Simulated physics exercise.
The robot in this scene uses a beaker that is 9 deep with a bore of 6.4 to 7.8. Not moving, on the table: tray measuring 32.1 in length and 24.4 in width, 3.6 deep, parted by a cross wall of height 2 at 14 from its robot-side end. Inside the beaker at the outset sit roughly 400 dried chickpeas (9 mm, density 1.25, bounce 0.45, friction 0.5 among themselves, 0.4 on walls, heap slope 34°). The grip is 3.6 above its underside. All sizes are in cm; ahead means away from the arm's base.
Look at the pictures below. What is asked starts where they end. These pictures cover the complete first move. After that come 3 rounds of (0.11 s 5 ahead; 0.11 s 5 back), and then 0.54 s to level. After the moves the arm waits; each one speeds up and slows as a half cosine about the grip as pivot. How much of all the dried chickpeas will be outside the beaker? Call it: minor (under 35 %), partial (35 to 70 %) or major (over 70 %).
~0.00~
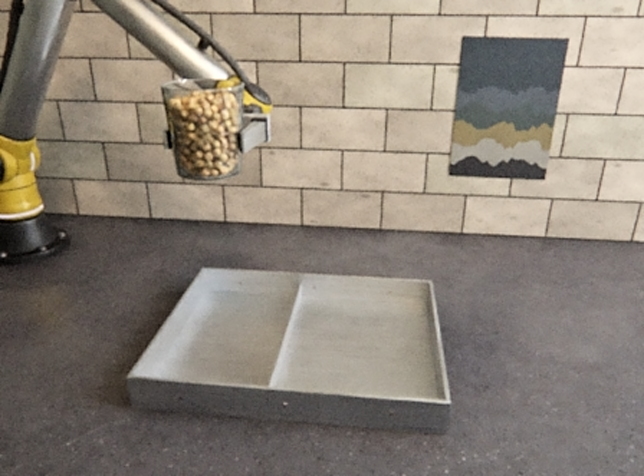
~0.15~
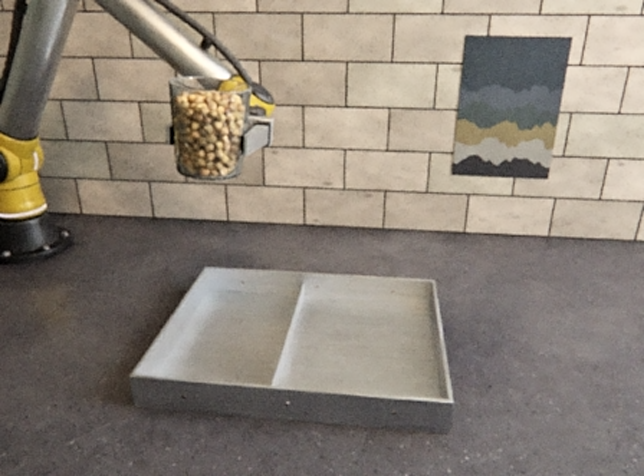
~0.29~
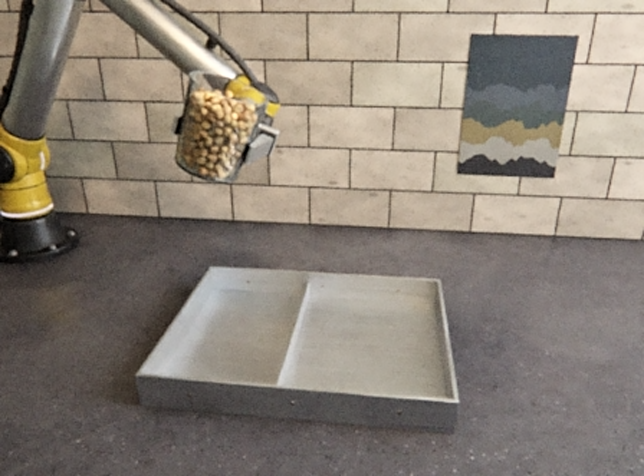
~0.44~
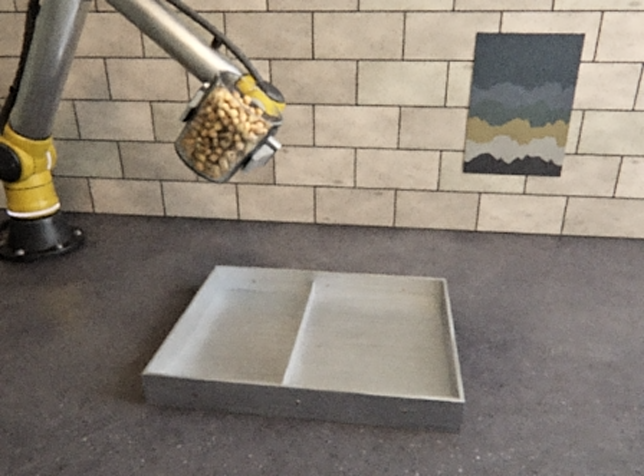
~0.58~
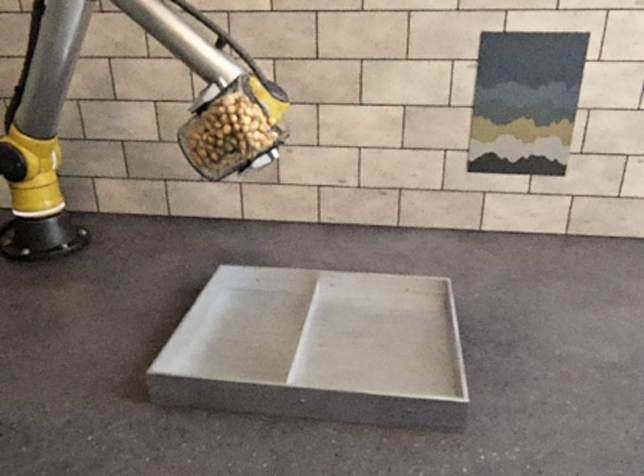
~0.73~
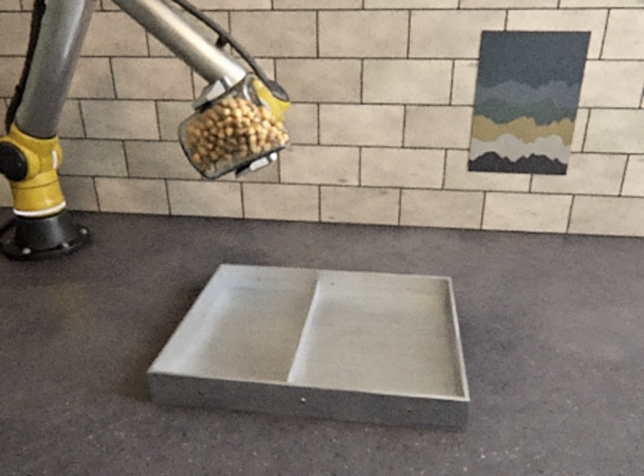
My call is partial.
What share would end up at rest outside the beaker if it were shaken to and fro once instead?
Estimate: Around 35 %.
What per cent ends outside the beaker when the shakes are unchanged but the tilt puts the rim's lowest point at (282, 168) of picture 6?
I'd put it at roughly 95 %.
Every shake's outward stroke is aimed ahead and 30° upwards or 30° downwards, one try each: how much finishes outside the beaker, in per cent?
Try one gives about 75 in a hundred, try two about 35 in a hundred.
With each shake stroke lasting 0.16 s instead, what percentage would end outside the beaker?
Estimate for that case: 30 %.
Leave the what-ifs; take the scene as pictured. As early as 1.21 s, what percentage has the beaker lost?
About 45 per cent by then.
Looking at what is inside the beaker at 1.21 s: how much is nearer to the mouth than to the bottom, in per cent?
Some 35 percent is in that half.
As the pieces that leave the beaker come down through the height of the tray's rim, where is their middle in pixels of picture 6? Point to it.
I'd put it somewhere near (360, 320).
After 1.21 s, tilted 61° forward, highest piece 27 above the table; 214 in the beaker, 102 in the far-side part, 14 in the robot-side part, 1 on the table or floor, 68 in flight or on a rim.
After 1.69 s, tilted 25° forward, highest piece 30 above the table; 180 in the far-side part, 171 in the beaker, 33 in the robot-side part, 15 on the table or floor.
After 2.13 s, level, highest piece 29 above the table; 180 in the far-side part, 171 in the beaker, 33 in the robot-side part, 15 on the table or floor.
After 3.18 s, level, highest piece 29 above the table; 180 in the far-side part, 171 in the beaker, 33 in the robot-side part, 15 on the table or floor.
In the end, 180 in the far-side part, 171 in the beaker, 33 in the robot-side part, 15 on the table or floor. That is 57 % outside the beaker.
